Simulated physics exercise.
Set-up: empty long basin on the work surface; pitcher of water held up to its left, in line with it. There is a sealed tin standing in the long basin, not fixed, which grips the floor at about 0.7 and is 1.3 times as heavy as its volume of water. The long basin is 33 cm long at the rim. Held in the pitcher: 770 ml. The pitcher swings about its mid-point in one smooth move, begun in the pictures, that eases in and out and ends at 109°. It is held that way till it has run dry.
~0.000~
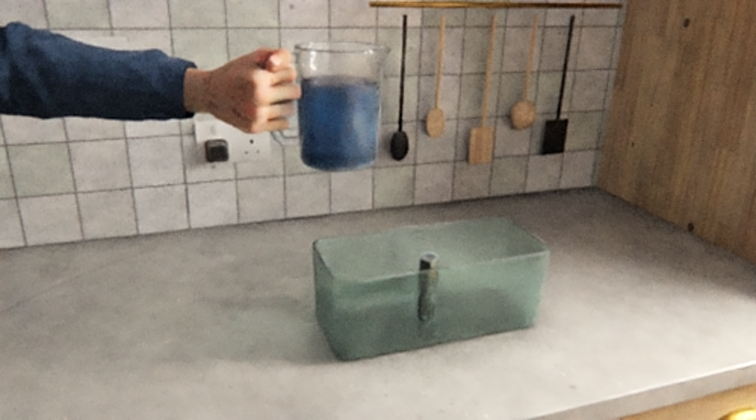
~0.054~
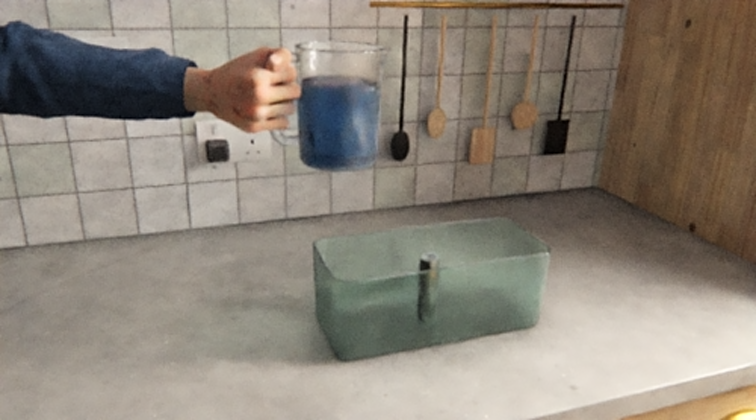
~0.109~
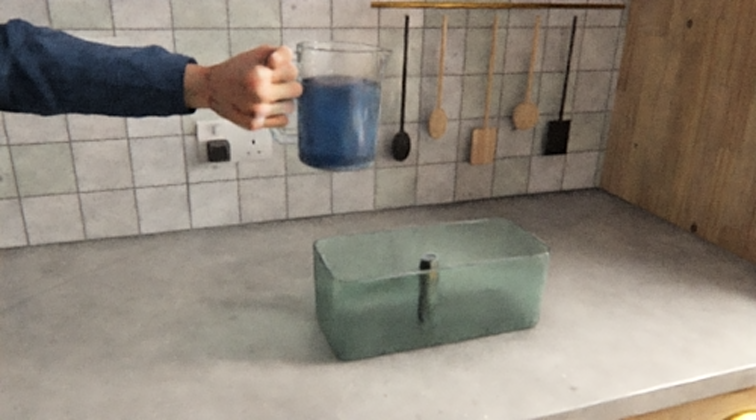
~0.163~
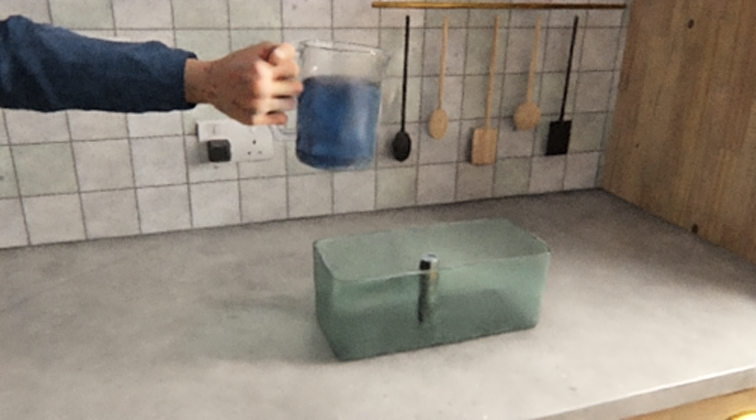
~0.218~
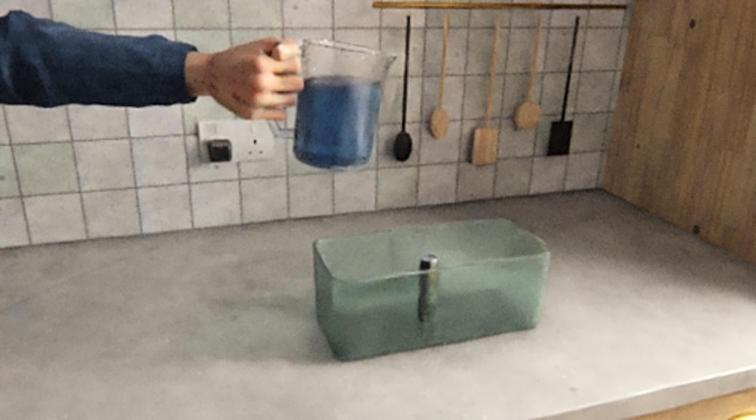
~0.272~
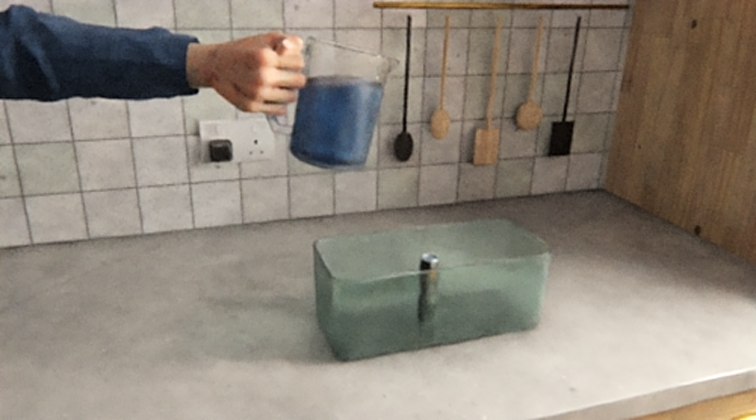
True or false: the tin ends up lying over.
False.
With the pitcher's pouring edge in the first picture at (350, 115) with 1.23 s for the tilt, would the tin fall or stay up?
Result: Tin upright.
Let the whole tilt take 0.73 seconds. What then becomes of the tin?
The tin would stay balanced.
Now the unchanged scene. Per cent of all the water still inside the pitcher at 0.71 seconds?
Roughly 92 per cent.
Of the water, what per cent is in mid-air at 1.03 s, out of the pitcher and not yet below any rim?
Estimate: About 32 in a hundred.
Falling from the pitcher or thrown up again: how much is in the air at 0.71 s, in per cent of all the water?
Near 7 per cent at that moment.
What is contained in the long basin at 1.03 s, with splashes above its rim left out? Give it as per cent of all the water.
About 32 per cent.
After 0.71 s the tilt is 67° and 93 per cent is still to pour; the tin stands where it began.
After 1.03 s the tilt is 102° and 37 per cent is still to pour; the tin stands where it began.
After 1.37 s the tilt is 109° and 2 per cent is still to pour; the tin stands where it began.
After 1.73 s the tilt is 109° and 0 per cent is still to pour; the tin stands where it began.
In the end the tin stands where it began.
